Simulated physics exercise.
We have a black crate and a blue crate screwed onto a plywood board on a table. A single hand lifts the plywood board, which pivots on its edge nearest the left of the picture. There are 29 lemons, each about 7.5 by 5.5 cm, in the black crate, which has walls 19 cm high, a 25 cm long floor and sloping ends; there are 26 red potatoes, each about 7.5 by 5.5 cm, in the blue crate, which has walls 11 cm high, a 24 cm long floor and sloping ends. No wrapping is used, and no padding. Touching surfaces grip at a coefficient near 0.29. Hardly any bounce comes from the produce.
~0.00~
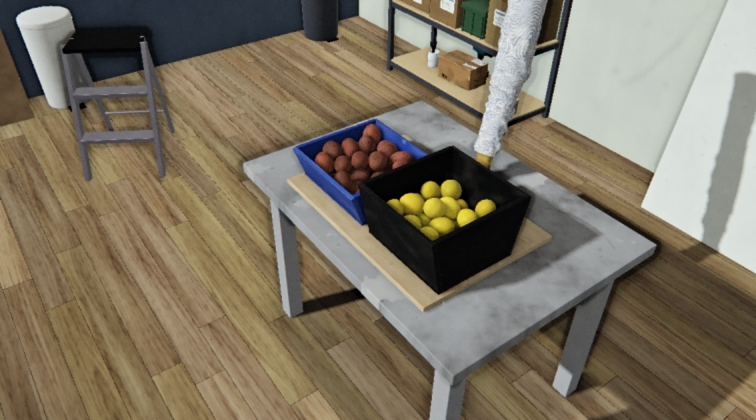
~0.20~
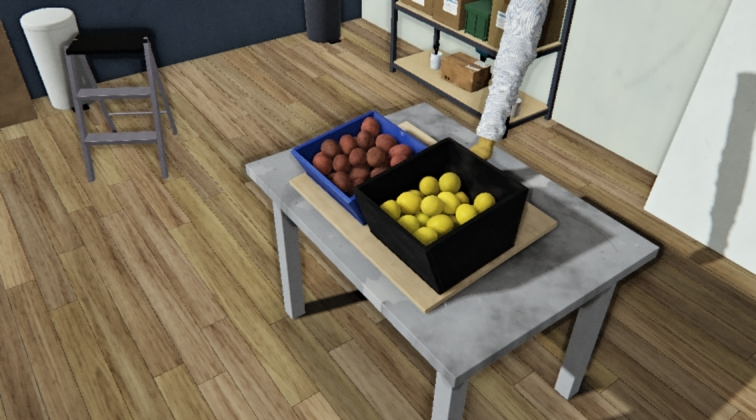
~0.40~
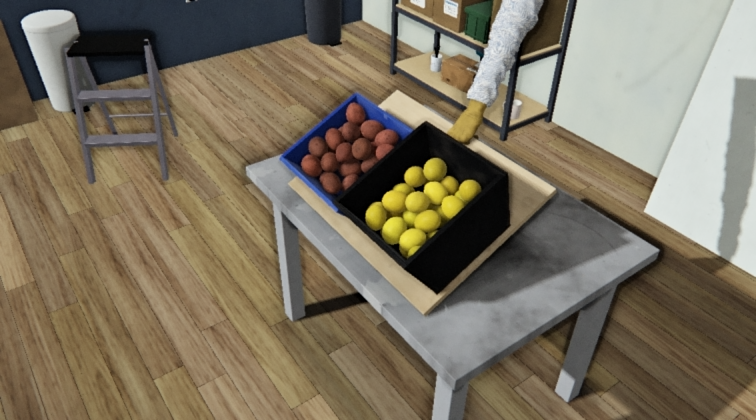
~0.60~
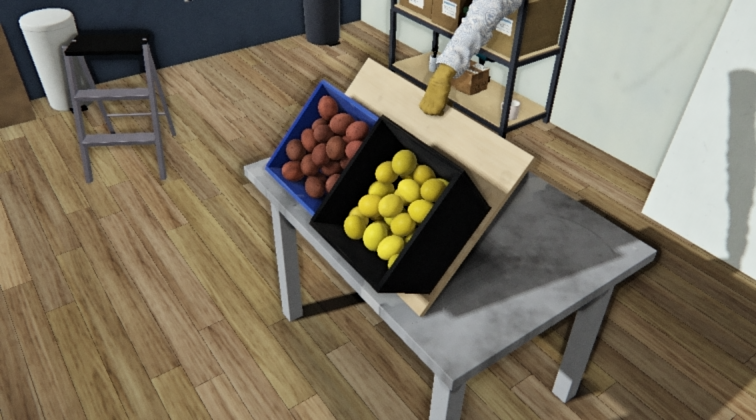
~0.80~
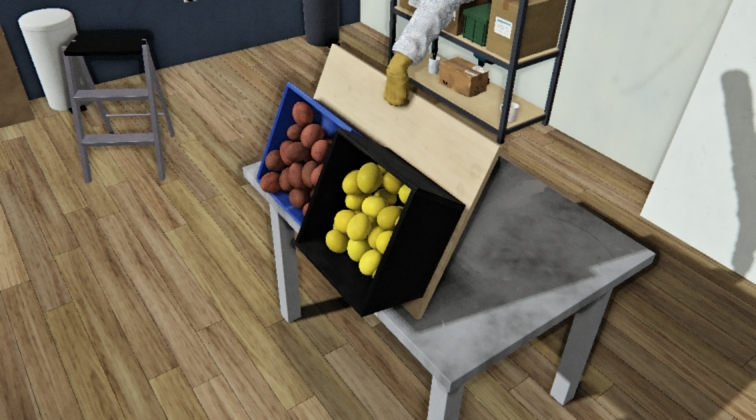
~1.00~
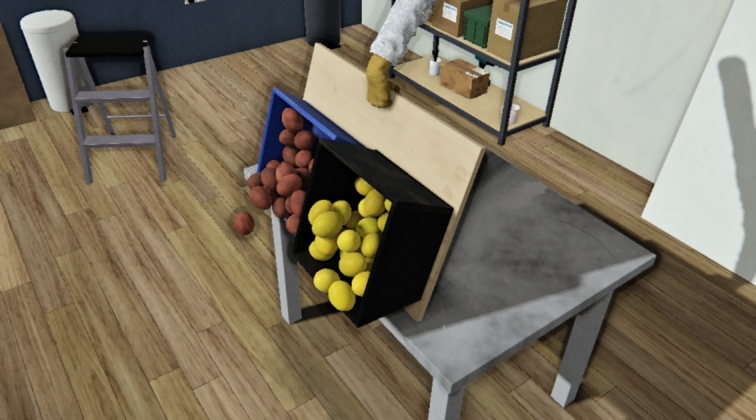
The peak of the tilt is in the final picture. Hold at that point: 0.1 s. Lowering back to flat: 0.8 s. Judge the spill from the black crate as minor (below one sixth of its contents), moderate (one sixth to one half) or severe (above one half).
Probably from one sixth up to half of the pieces get out.
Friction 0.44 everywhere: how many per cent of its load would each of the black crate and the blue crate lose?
Black crate 10, blue crate 50 per cent.
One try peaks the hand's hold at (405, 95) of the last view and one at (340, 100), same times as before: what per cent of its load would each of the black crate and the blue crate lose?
The black crate would lose 0 per cent in the first try and 70 per cent in the second, the blue crate 30 and then 100 per cent.
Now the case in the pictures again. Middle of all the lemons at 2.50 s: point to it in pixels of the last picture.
In the last view, the centre sits near (415, 255).
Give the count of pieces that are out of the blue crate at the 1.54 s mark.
About, blue crate: 16.
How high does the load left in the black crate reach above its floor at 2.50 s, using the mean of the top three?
Roughly 15 cm.
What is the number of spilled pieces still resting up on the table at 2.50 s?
Count of pieces: About 0.
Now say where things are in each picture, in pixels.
In the first picture (places track the rim corner closest to us here, unless another is named), black crate (435, 242); blue crate (by its farthest rim corner) (375, 119); tipped 0°; all still inside.
Black crate (428, 248); blue crate (373, 111); tipped 8°, in the second picture.
Black crate (406, 264); tipped 26°, in the third picture.
Black crate (379, 287); tipped 47°, in the fourth picture.
Black crate (361, 312); tipped 65°, in the fifth picture.
Black crate (356, 323); tipped 73°; 4 out, the lowest potato at (244, 223), in the sixth picture.
After 1.24 s, tilt 67°; the black crate is down by 7 of 29 and the blue crate is down by 11 of 26.
After 1.54 s, tilt 31°; the black crate is down by 7 of 29 and the blue crate is down by 15 of 26.
After 1.96 s, tilt 0°; the black crate is down by 8 of 29 and the blue crate is down by 15 of 26.
Outcome (at 2.50 s), the black crate is down by 8 of 29 and the blue crate is down by 15 of 26. Asked share, 8 of 29, 28 per cent.
